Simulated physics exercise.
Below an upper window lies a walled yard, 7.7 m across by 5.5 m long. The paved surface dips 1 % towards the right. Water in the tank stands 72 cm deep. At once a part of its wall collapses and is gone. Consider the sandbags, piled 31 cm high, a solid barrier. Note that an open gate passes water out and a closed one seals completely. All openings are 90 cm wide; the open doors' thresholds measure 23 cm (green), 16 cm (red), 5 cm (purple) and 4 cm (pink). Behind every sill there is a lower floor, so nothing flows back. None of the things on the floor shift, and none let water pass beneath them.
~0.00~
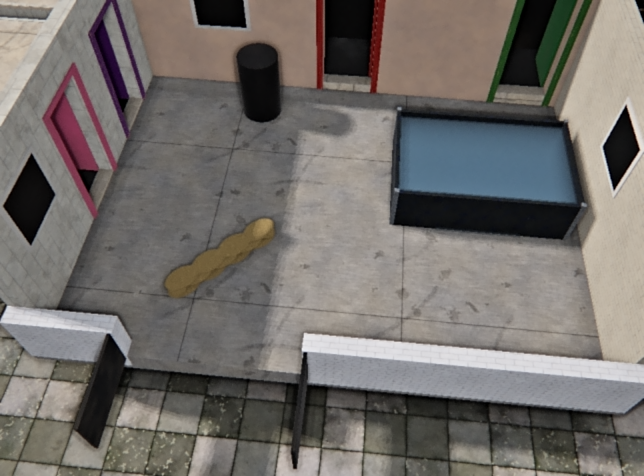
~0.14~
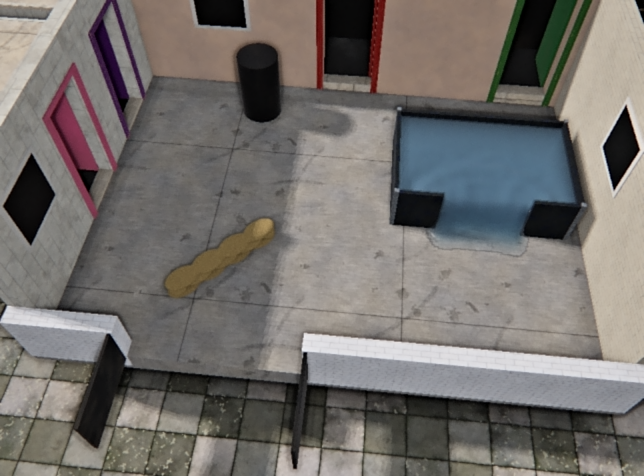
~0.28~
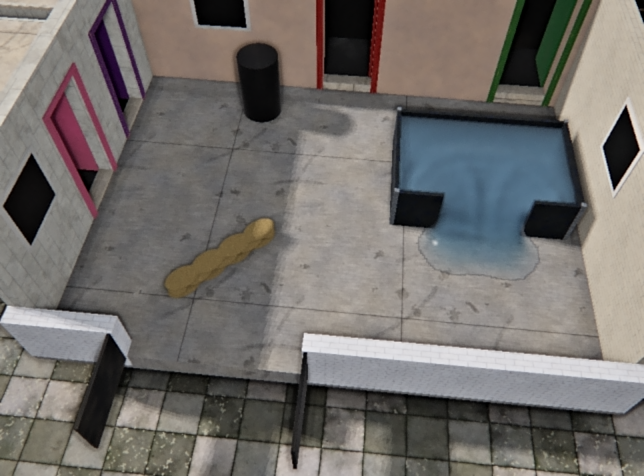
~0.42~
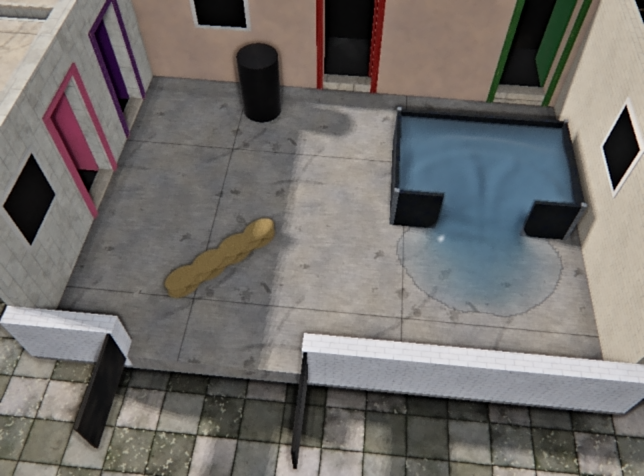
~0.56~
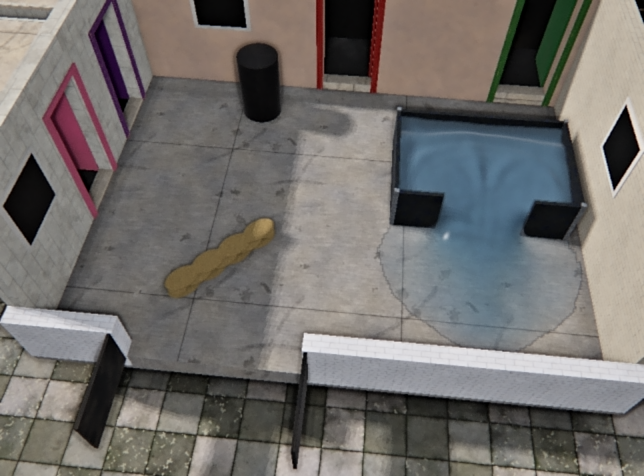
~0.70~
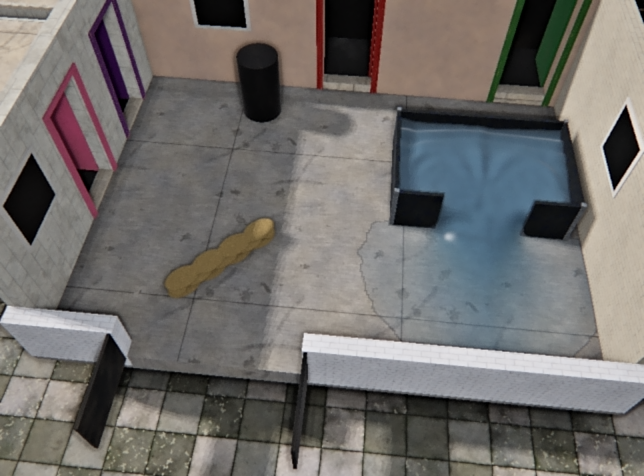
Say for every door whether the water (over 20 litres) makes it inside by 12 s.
In order: At the green door the limit will hold, at the red door the limit will hold, at the purple door the limit will hold, at the pink door the limit will hold.
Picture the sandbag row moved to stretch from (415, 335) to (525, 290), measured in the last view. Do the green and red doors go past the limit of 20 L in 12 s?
Checking the limit, green is fine, red is fine.
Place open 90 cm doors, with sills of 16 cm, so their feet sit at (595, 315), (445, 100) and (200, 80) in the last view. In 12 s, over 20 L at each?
Taking them in order, the first gets enough, the second too little and the third too little.
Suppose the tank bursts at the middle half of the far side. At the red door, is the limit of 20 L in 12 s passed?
Then red does not exceed it.
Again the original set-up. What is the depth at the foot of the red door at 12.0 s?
About 7.0 cm deep.
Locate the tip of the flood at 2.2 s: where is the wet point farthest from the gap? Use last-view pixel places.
Around (176, 344).
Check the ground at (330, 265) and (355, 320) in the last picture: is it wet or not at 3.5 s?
I'd call them drenched and then drenched.
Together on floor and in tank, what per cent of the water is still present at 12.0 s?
Near 76 in a hundred is still there.
After 1.4 s water covers 20 % of the floor and is deepest (62 cm) near (603, 386); green door not reached, red door not reached, purple door not reached, pink door not reached.
After 2.2 s water covers 25 % of the floor and is deepest (44 cm) near (506, 364); green door not reached, red door not reached, purple door not reached, pink door not reached.
After 3.5 s water covers 40 % of the floor and is deepest (29 cm) near (564, 242); green door not reached, red door not reached, purple door not reached, pink door not reached.
After 7.0 s water covers 85 % of the floor and is deepest (16 cm) near (592, 325); green door 11 cm at the sill, 0 L in, red door 8 cm at the sill, 0 L in, purple door 1 cm at the sill, 0 L in, pink door 2 cm at the sill, 0 L in.
After 12.0 s water covers 95 % of the floor and is deepest (11 cm) near (590, 385); green door 7 cm at the sill, 0 L in, red door 7 cm at the sill, 0 L in, purple door 5 cm at the sill, 0 L in, pink door 1 cm at the sill, 0 L in.
